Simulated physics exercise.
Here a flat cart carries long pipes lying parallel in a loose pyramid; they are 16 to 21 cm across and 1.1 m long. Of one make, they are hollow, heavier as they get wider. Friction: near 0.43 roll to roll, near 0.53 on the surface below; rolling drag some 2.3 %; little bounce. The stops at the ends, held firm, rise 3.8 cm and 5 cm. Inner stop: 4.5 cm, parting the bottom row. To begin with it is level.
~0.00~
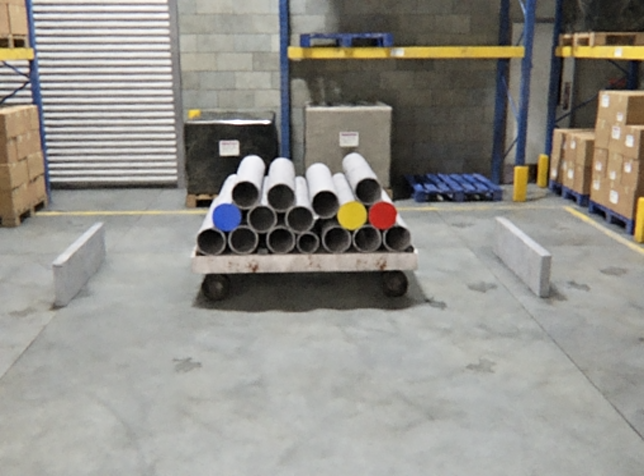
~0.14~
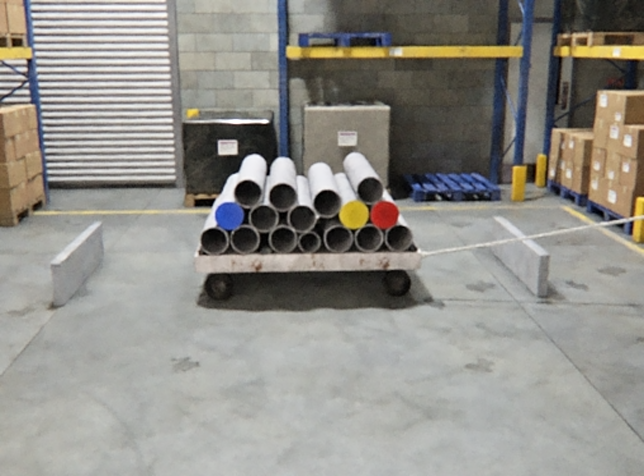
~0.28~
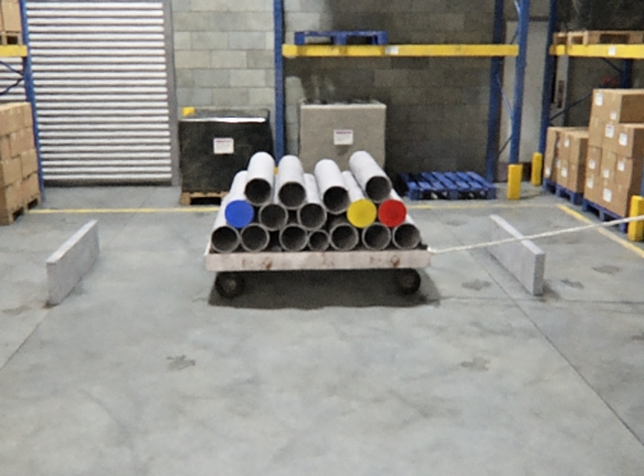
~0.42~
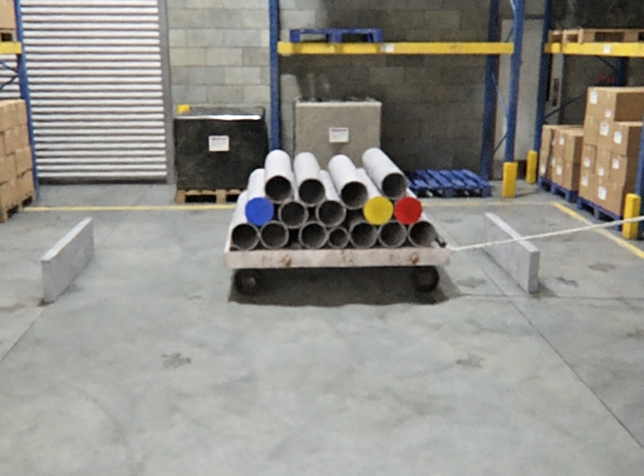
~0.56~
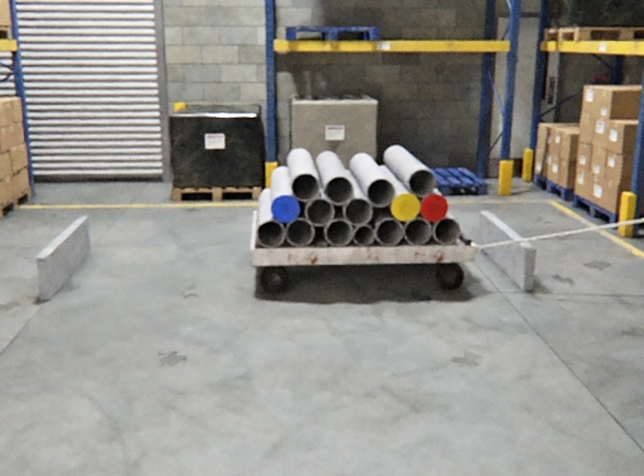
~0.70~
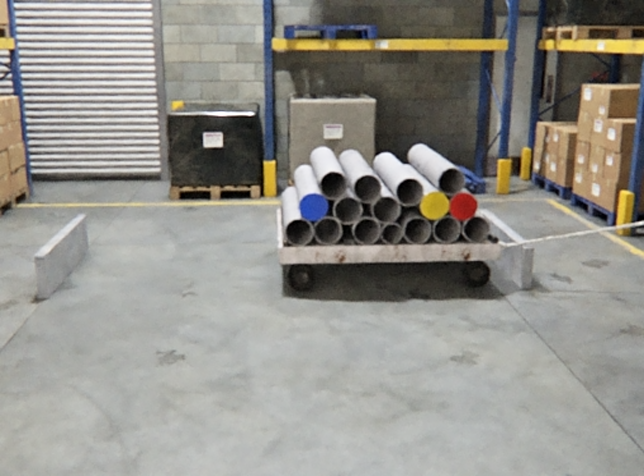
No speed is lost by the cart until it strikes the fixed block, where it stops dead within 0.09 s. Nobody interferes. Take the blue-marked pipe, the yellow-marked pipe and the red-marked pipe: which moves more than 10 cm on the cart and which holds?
The blue-marked pipe holds; the yellow-marked pipe moves; the red-marked pipe moves.
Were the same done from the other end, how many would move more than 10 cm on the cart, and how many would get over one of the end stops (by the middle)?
Counts: 2, then 1.
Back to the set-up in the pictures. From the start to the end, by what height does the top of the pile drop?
Roughly 15 cm.
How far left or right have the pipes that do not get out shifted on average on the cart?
Rightwards, by about 20 cm.
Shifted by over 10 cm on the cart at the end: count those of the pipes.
I make it exactly 13.
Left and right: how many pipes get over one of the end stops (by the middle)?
Going left then right, the counts are 0 and 5.
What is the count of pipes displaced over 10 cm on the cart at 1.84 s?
At that moment the count is 13.
After 0.76 s, cart 81 cm along; 0 now displaced over 10 cm; blue in place; yellow 2.1 cm left; red 2.8 cm left (moves measured on the cart).
After 0.85 s, cart 88 cm along; 0 now displaced over 10 cm; blue 4.1 cm right and 1.2 cm up; yellow 5 cm right and 1.3 cm up; red 3.8 cm right and 2.6 cm up.
After 1.10 s, cart 88 cm along; 13 now displaced over 10 cm; 2 over the right round bar; blue 7 cm right and 2.8 cm up; yellow 30 cm right and 2.9 cm up; red 35 cm right and 4.5 cm up.
After 1.84 s, cart 88 cm along; 13 now displaced over 10 cm; 5 over the right round bar; blue in place; yellow rolled far off to the right; red rolled far off to the right.
In the end, by 2.5 s, 13 moved over 10 cm; 5 over the right round bar; blue in place; yellow rolled far off to the right; red rolled far off to the right; top of the pile 41 cm high, from 54 cm.
